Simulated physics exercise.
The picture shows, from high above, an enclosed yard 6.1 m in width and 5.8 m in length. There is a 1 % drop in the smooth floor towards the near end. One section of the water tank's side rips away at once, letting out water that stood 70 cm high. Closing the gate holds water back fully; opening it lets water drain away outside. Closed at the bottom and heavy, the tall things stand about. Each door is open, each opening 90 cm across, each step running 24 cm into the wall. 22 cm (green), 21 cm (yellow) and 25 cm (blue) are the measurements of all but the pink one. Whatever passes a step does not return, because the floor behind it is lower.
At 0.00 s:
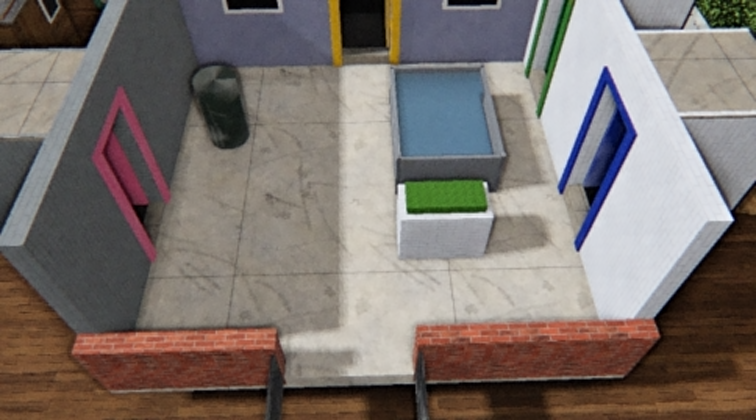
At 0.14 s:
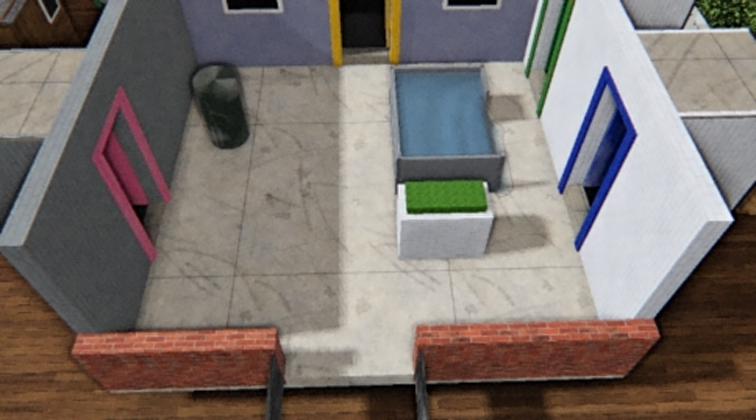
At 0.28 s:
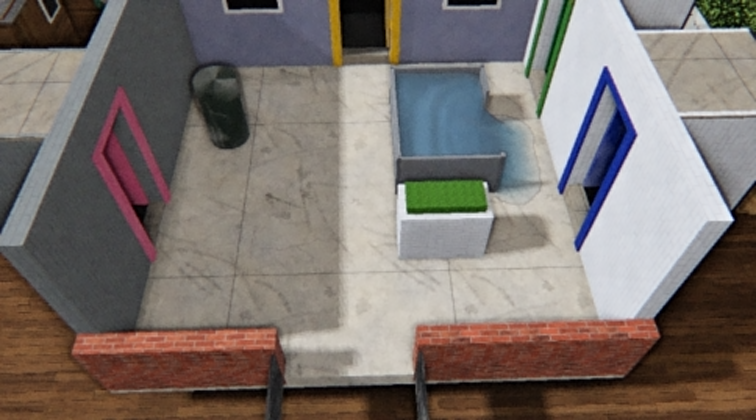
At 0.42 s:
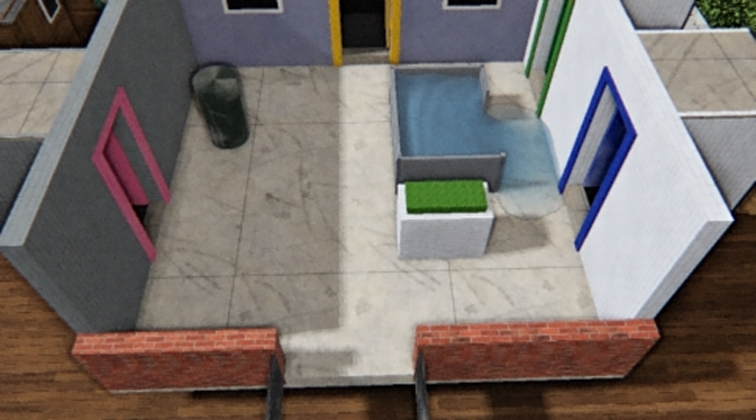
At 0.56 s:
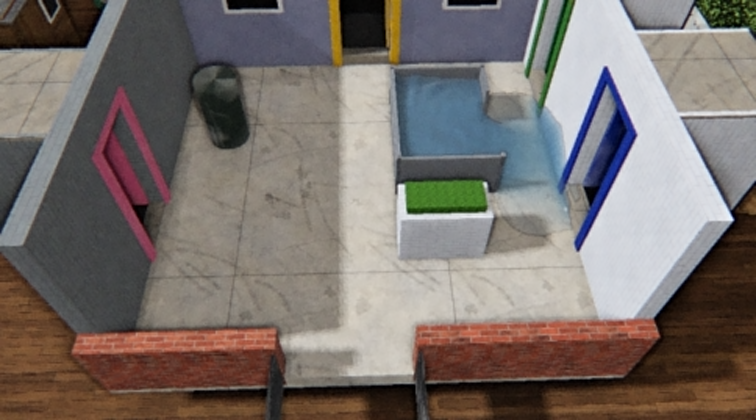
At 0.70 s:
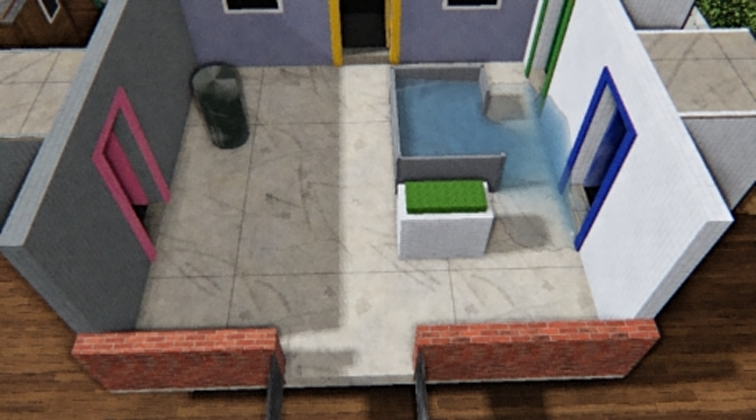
In this clip, a grey-walled tank of water stands in an enclosed yard behind a green-topped white block; its right side gives way, and water pours out, spreading across the pale floor to the blue doorway.
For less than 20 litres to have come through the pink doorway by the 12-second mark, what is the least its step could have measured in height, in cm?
7 cm or so.
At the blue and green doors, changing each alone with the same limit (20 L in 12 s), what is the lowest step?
You'd want about 24 centimetres at blue and about 12.0 centimetres at green.
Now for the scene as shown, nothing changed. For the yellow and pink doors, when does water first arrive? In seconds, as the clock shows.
Lab note - yellow: 2.0 s; pink: 4.5 s.
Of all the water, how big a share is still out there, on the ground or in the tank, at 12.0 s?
About 86 per cent.
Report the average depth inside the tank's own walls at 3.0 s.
About 19 cm.
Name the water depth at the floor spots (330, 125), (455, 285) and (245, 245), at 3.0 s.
Roughly 0, then 1, then 0 cm.
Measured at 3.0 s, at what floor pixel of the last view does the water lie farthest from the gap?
The farthest wet point sits near (243, 360).
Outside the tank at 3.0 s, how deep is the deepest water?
Roughly 28 cm.
After 1.4 s water covers 15 % of the floor, deepest (48 cm) near (544, 162); it has not reached the pink door.
After 3.0 s water covers 45 % of the floor, deepest (28 cm) near (583, 350); it has not reached the pink door.
After 12.0 s water covers 95 % of the floor, deepest (10 cm) near (214, 361); 7 cm at the pink door, 39 litres in over its 6 cm step.
At the pink door as built, the water arrived by 4.6 s and peaked near 11 cm at 6.4 s.
Run again over the same 12 s with other heights there, 30 litres in over 6.5 cm, 12 litres over 8 cm. The limit of 20 litres is kept from about 7 cm up.
